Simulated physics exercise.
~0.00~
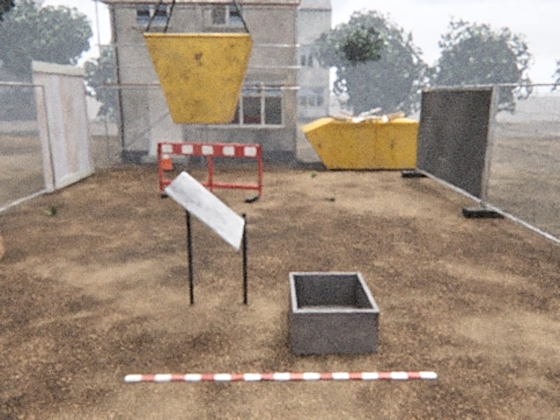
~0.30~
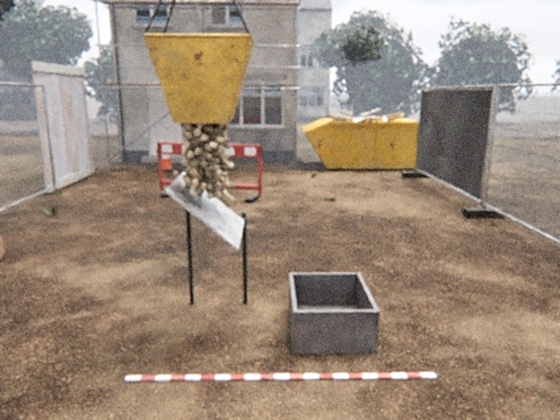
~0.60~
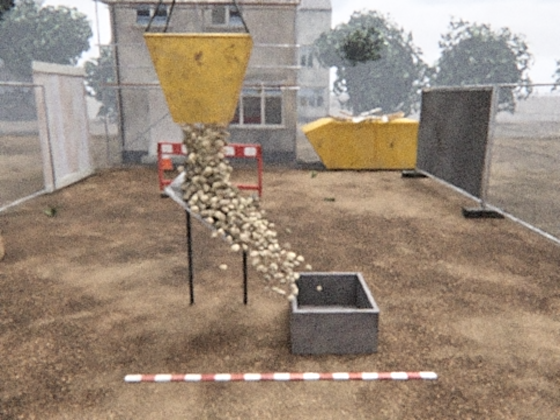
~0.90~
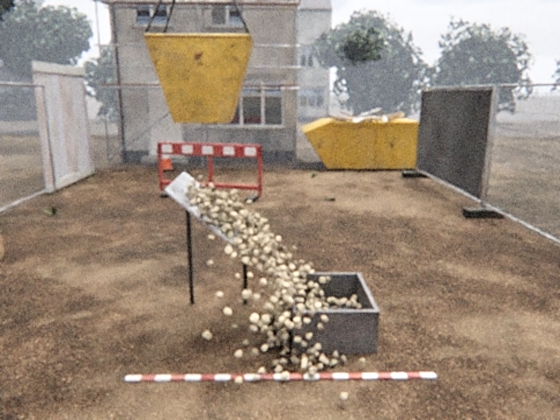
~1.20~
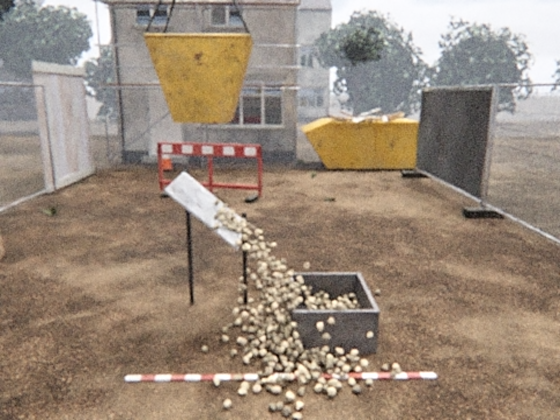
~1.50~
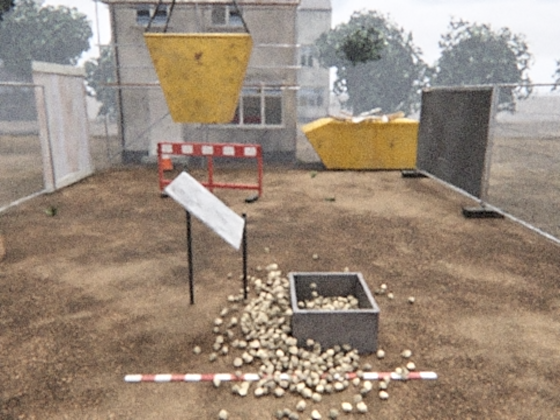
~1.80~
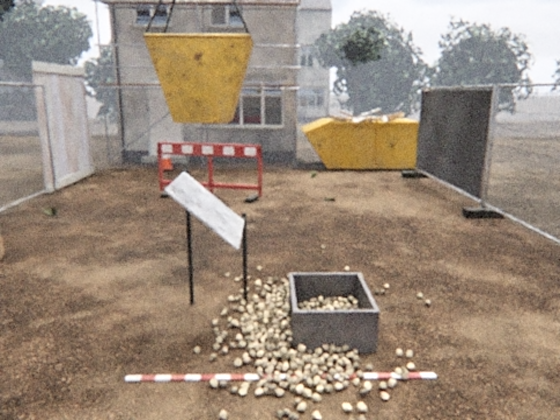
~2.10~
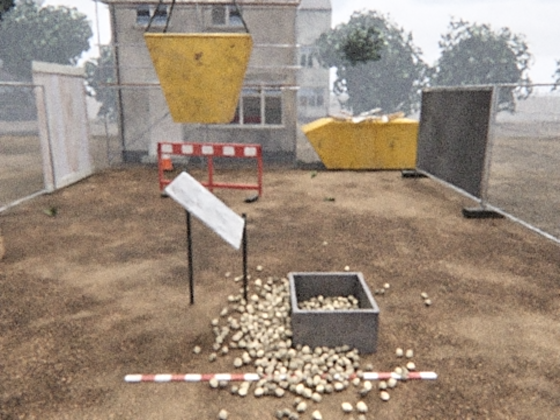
At the start, a yellow skip hangs still above a tilted steel slope on thin legs, with an open grey bin to the right and a red and white striped staff lying on the dirt in front. Pale stones pour from the bottom of the skip onto the slope. They slide down to the right and spill towards the bin, some dropping inside while many tumble to the ground before it. The skip empties and the last stones leave the slope. Finally the stones lie still, with some in the bin, most heaped to its left and front, and a few scattered to the right.
